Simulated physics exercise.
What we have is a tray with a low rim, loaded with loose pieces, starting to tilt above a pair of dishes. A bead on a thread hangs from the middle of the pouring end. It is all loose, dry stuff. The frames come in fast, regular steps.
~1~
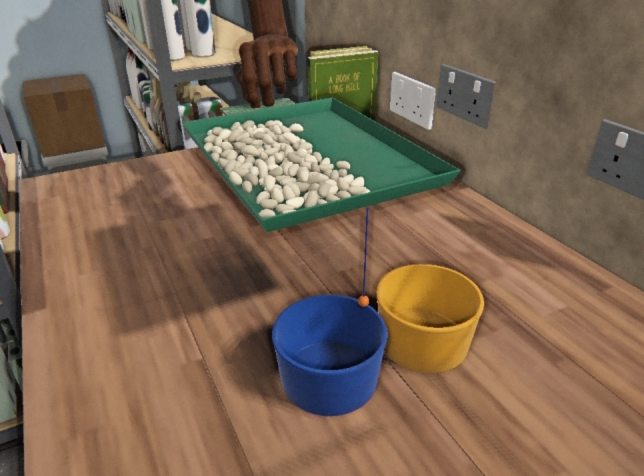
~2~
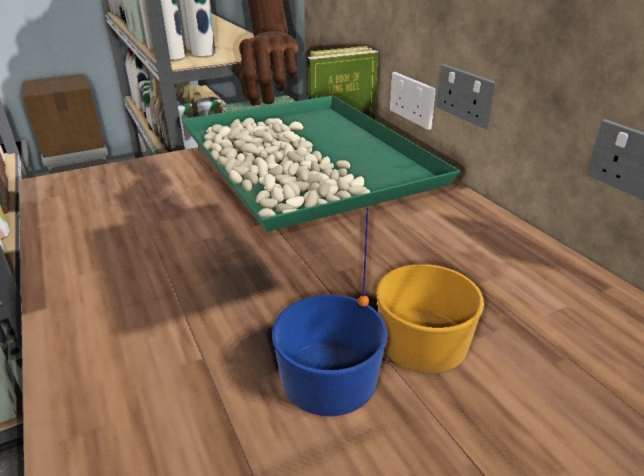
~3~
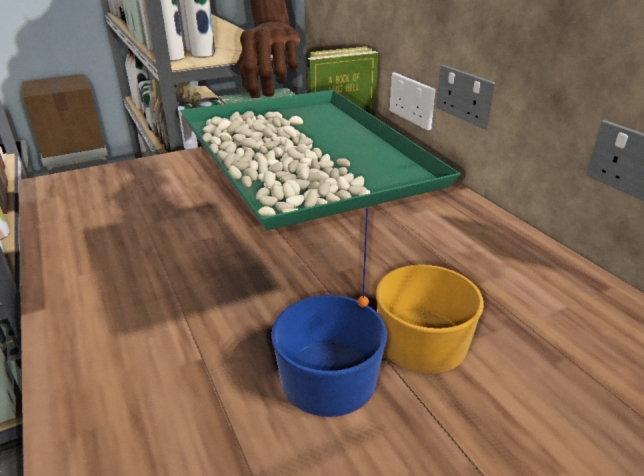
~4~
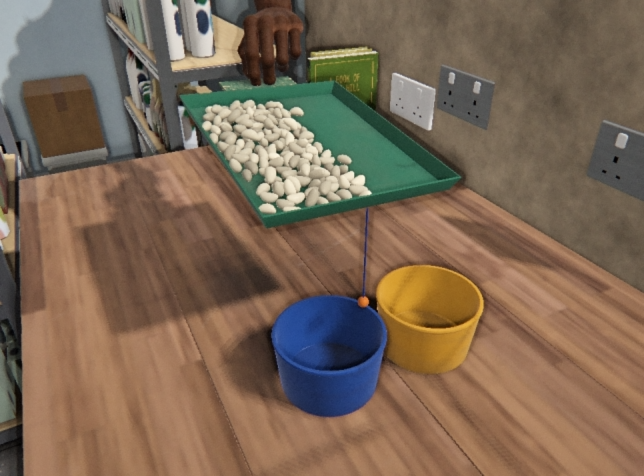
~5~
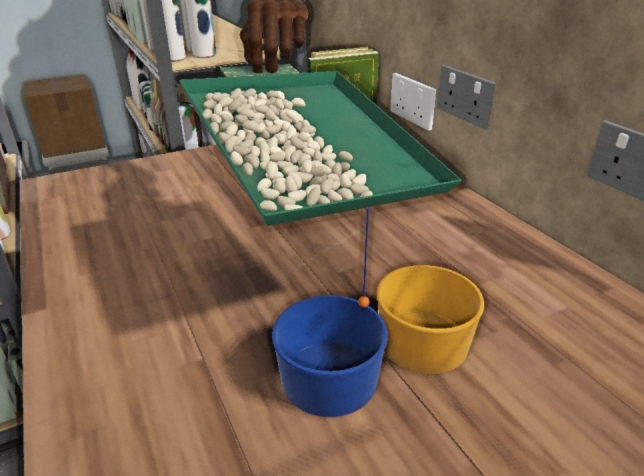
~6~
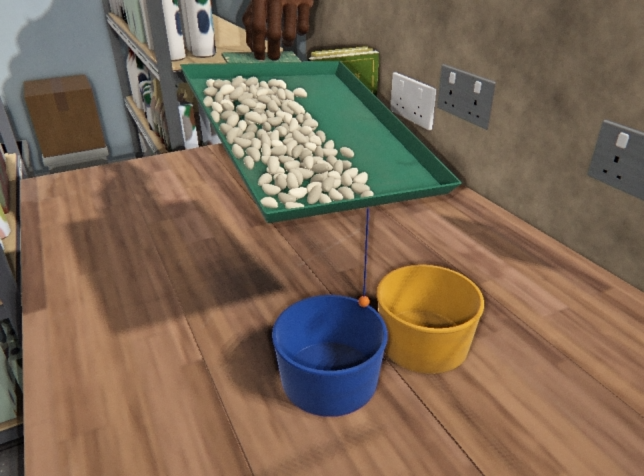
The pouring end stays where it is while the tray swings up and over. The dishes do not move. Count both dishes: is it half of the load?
Caught overall: Over half.
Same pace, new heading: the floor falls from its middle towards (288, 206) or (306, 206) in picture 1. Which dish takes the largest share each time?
At the first place left, at the second the left dish.
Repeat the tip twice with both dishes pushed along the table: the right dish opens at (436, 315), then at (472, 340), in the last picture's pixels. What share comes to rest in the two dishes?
About 80 and 30 per cent.
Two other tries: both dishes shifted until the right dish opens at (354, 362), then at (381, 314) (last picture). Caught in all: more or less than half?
At the first place less than half, at the second less than half.
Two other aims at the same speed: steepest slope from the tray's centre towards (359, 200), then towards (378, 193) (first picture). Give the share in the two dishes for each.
In turn 40 and 60 in a hundred.
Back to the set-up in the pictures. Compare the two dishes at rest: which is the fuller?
It is the dish on the right.
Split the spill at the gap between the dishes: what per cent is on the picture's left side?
Roughly 10 in a hundred.
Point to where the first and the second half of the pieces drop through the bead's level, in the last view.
Around (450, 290) and then (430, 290).
Shortly afterwards, tray tipped steeply; the bulk on the tray; a little in the air.
Next, tray tipped right over; near a quarter on the tray; only a few in the left dish; near a third in the right dish; a little outside both; near a quarter in the air.
Some moments later, tray tipped past a quarter turn; only a few in the left dish; near two thirds in the right dish; near a third outside both.
In the end, tray tipped past a quarter turn; only a few in the left dish; near two thirds in the right dish; near a third outside both.
